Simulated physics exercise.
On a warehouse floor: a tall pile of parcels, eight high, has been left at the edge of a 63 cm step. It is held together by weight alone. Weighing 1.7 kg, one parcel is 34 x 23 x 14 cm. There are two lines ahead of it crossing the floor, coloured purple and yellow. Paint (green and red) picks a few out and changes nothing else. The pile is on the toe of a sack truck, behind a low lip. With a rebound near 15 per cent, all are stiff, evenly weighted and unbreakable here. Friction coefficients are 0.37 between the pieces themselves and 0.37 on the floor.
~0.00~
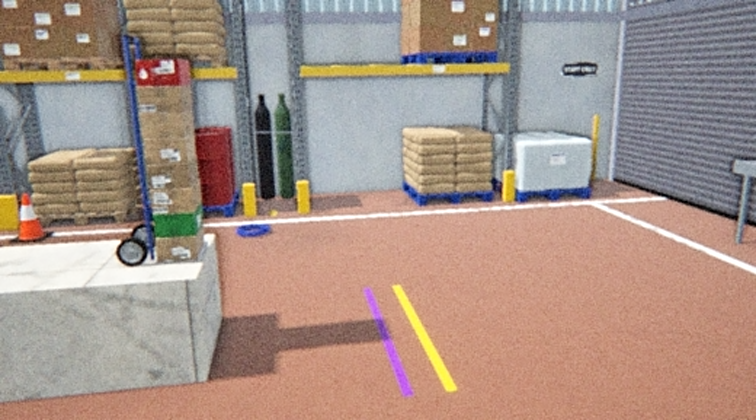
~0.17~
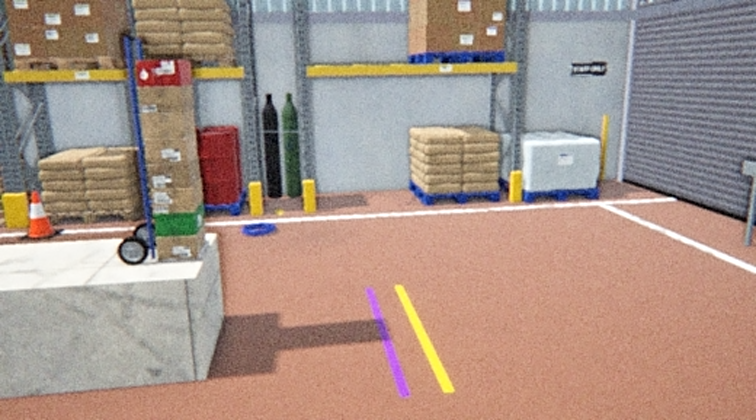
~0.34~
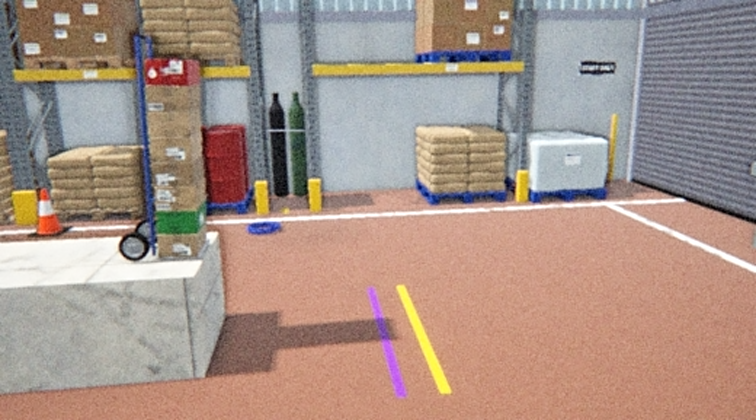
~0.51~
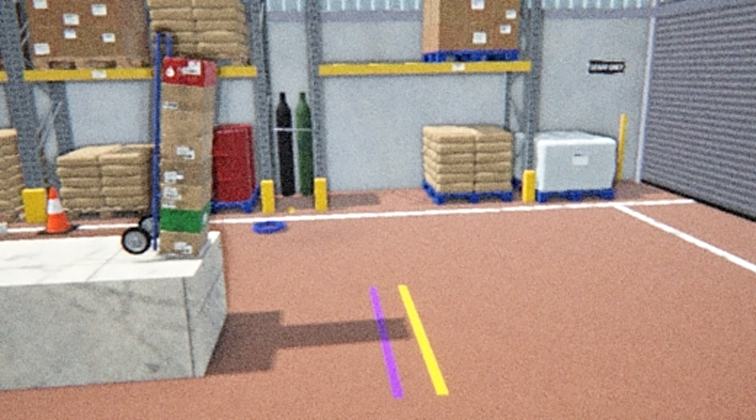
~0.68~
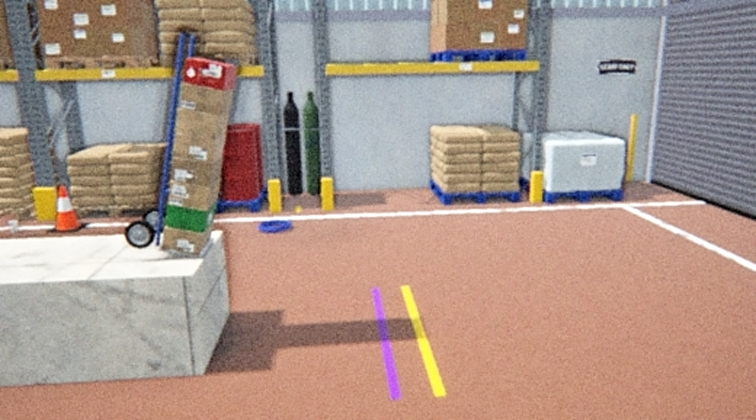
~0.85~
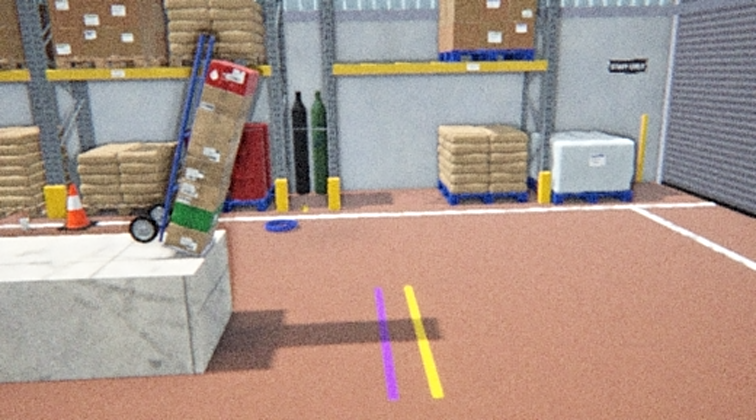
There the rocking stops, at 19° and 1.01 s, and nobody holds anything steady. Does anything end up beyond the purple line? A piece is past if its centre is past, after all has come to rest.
Yes, the outcome is a piece beyond the line.
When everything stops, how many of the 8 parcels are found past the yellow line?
That makes 1.
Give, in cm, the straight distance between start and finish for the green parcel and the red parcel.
Displacement in cm - green: 85; red: 220.
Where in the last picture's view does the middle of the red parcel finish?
Near pixel (426, 316).
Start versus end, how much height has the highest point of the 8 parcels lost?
I'd say it's about 156 cm lower than before.
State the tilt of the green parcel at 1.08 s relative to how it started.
Around 30° from its start.
After 1.08 s, none of the 8 parcels past the purple line, 8 disturbed; red parcel leaning 33°, 11 cm lower; green parcel leaning 33°.
After 1.36 s, none of the 8 parcels past the purple line, 8 disturbed; red parcel leaning 65°, 59 cm lower; green parcel leaning 65°, 9 cm lower.
After 1.82 s, 2 of the 8 parcels past the purple line; red parcel leaning 68°, 1.59 m lower; green parcel leaning 43°, 73 cm lower.
At rest (2.8 s), 2 of the 8 parcels past the purple line; red parcel on its side; green parcel 79 cm lower. The farthest middle lies 29 cm beyond that line. As the last picture would show them, middles, red parcel near (426, 316), green parcel near (237, 329).
